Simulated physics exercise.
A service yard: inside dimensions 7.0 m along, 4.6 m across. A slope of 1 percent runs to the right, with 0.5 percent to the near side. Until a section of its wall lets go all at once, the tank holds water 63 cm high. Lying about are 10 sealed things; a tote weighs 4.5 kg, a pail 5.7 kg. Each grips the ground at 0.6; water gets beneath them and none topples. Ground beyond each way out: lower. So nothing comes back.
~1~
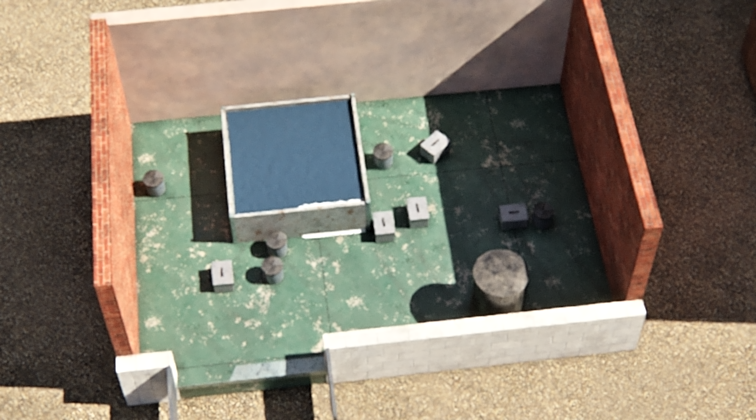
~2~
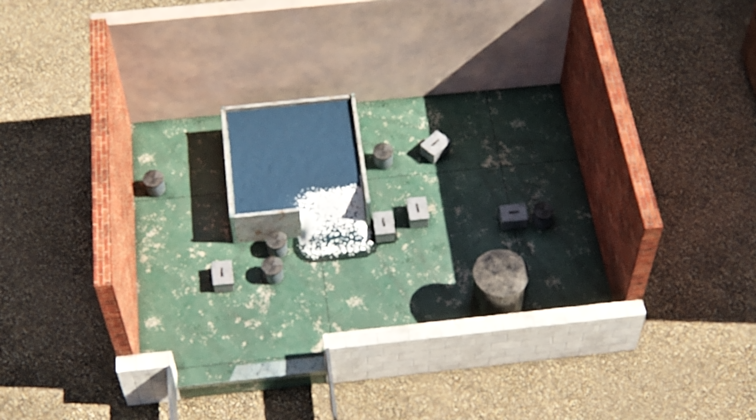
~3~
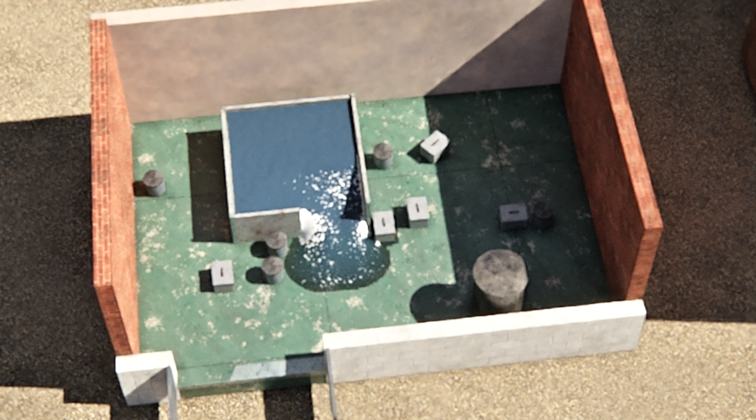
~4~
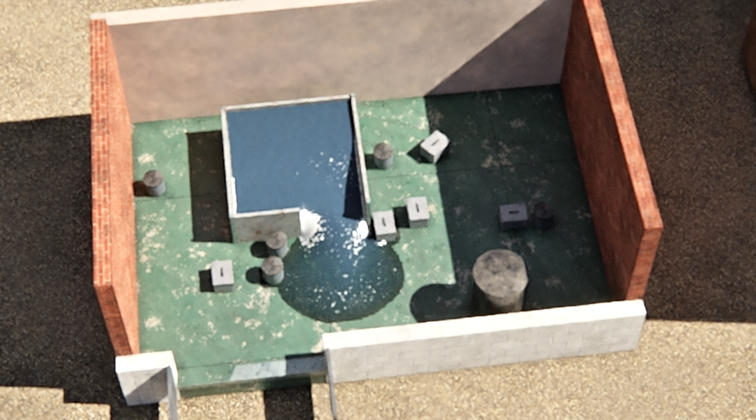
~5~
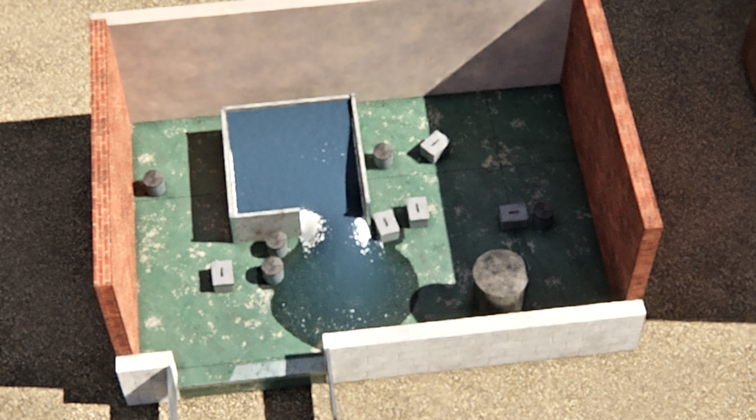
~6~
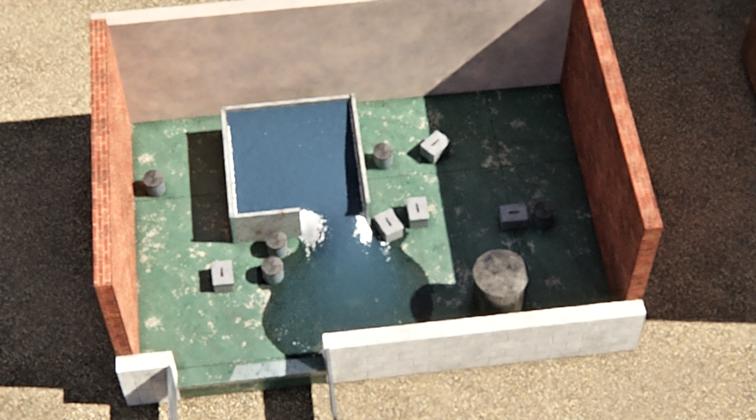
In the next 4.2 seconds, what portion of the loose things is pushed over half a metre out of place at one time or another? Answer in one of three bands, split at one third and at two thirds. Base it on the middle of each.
Under a third.
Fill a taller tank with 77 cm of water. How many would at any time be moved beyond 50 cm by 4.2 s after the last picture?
Then it comes to 3.
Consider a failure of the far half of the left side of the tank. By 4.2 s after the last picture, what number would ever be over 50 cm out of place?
Result: 2 of them.
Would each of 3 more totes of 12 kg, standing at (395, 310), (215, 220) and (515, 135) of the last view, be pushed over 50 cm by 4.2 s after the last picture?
Well, in turn they are above that, below that and below that.
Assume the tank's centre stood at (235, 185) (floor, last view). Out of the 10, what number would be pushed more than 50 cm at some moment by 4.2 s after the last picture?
Then 5 of them would.
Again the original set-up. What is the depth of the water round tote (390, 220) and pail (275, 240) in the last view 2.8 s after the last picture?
Some 2 cm at the first, some 0 cm at the second.
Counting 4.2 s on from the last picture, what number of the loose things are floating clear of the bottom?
The number is 2.
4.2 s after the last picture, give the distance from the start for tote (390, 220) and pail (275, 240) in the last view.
20 cm, then 0 cm.
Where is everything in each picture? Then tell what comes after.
A tote at (384, 222), on the bottom; a tote at (418, 208) rests on the ground; water covers 3.9 m2; 0 of 10 have shifted, in the first picture.
A tote at (384, 222), on the bottom; a tote at (418, 208), on the bottom; 4.5 m2 under water; 0 of 10 have shifted, in the second picture.
A tote at (384, 222) rests on the ground; a tote at (418, 208) rests on the ground; 5.3 m2 under water; 0 of 10 have shifted, in the third picture.
A tote at (384, 222), on the bottom; a tote at (418, 208), on the bottom; 6.2 m2 under water; 0 of 10 have shifted, in the fourth picture.
A tote at (386, 222), on the bottom, 3 cm from its start; a tote at (418, 208), on the bottom; 7.4 m2 under water; 0 of 10 have shifted, in the fifth picture.
A tote at (388, 222), on the bottom, 7 cm from its start; a tote at (418, 208), on the bottom; water covers 8.2 m2; 1 of 10 have shifted, in the sixth picture.
Then, 0.4 s after the last picture 0 of 10 are over 50 cm from their spots; 0 afloat.
Then, 1.5 s after the last picture 0 of 10 are over 50 cm from their spots; 0 afloat.
Then, 2.8 s after the last picture 1 of 10 are over 50 cm from their spots; 0 afloat.
Then, 4.2 s after the last picture 2 of 10 are over 50 cm from their spots, and 2 have been at some point; 2 afloat.
